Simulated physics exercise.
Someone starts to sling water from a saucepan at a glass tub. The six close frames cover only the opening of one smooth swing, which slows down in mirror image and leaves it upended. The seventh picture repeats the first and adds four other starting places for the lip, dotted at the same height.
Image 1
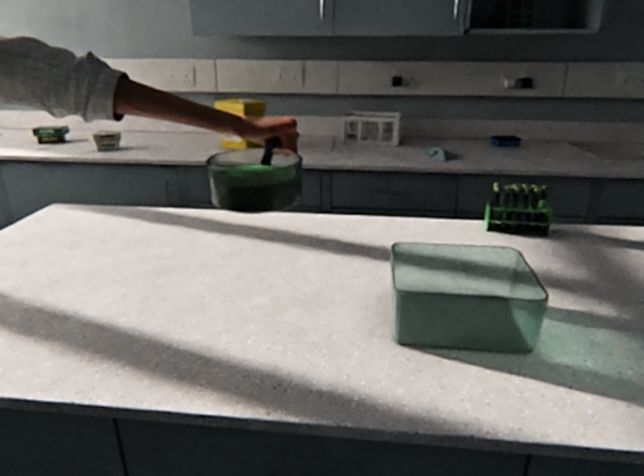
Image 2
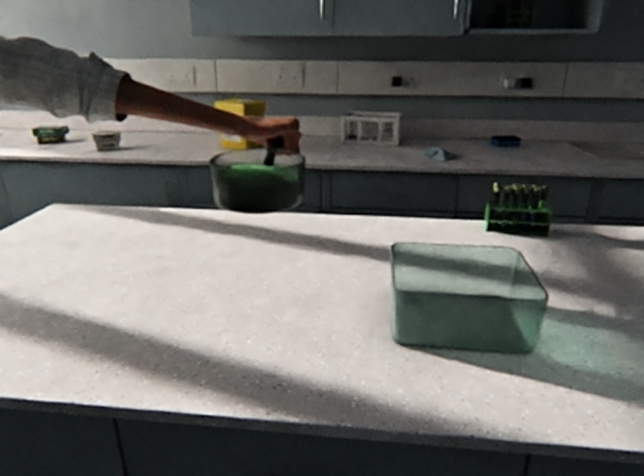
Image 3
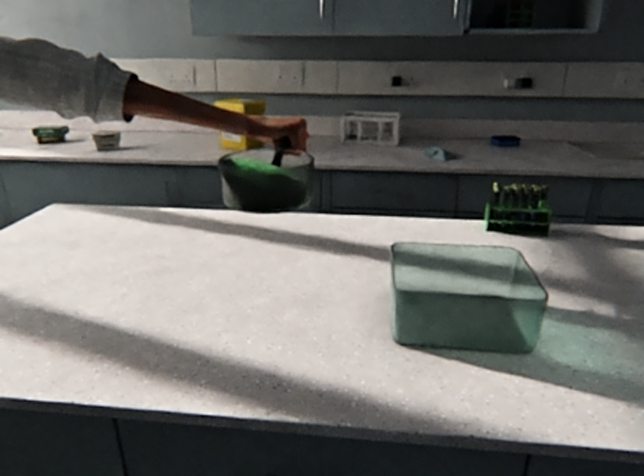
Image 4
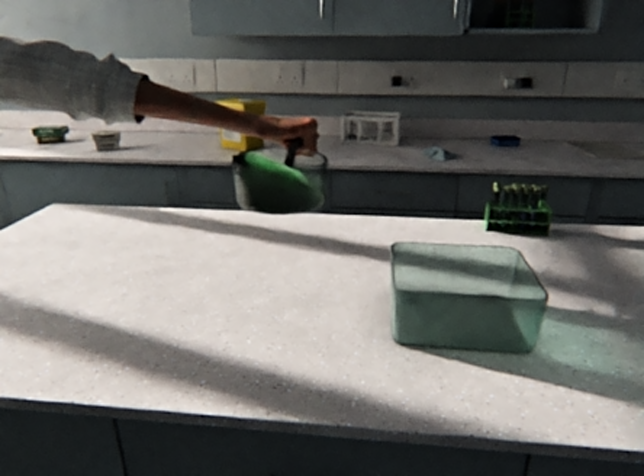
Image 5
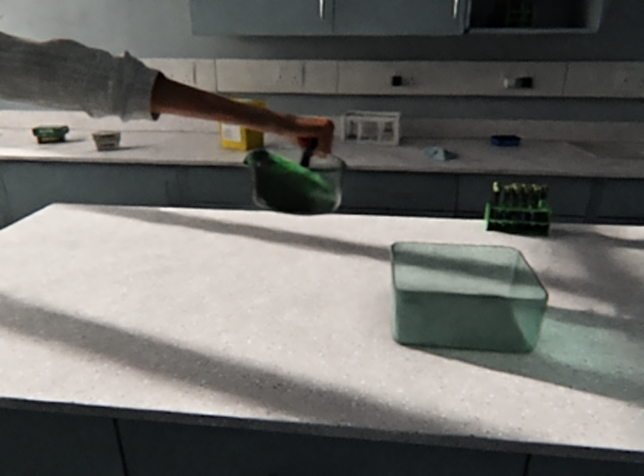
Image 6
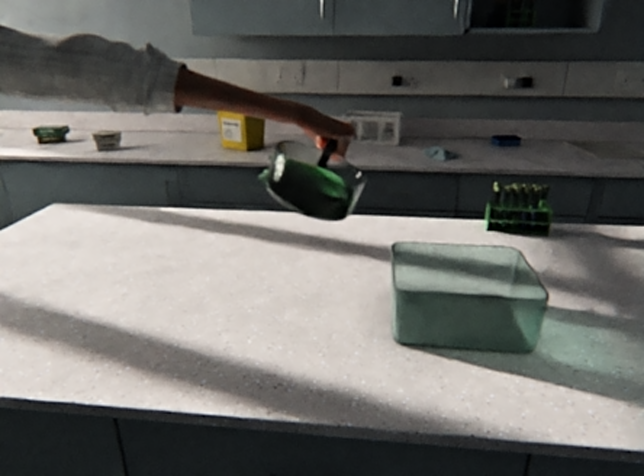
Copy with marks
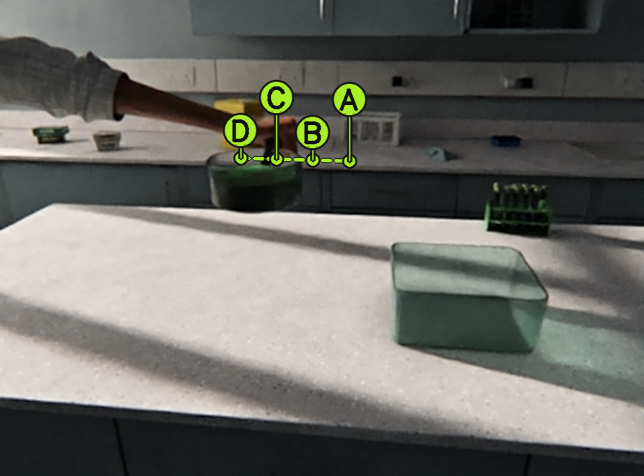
In a dim laboratory, a hand held a clear pan of green liquid above a pale counter, then moved it right toward a glass tub, the liquid sloshing up the left side as the pan tipped.
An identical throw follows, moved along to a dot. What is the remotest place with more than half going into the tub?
I would pick dot C.
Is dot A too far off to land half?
No.
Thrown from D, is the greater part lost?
Yes.
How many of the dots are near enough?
Three.
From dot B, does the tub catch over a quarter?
Yes.
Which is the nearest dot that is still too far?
Here it is dot D.
In lime, A at (349, 161); B at (312, 160); C at (276, 159); D at (240, 158).
For dot A, about 85 % lands in the tub, 7 % falls short and 8 % goes beside or beyond.
For dot B, about 80 % lands in the tub, 16 % falls short and 4 % goes beside or beyond.
For dot C, about 62 % lands in the tub, 28 % falls short and 11 % goes beside or beyond.
For dot D, about 32 % lands in the tub, 63 % falls short and 5 % goes beside or beyond.
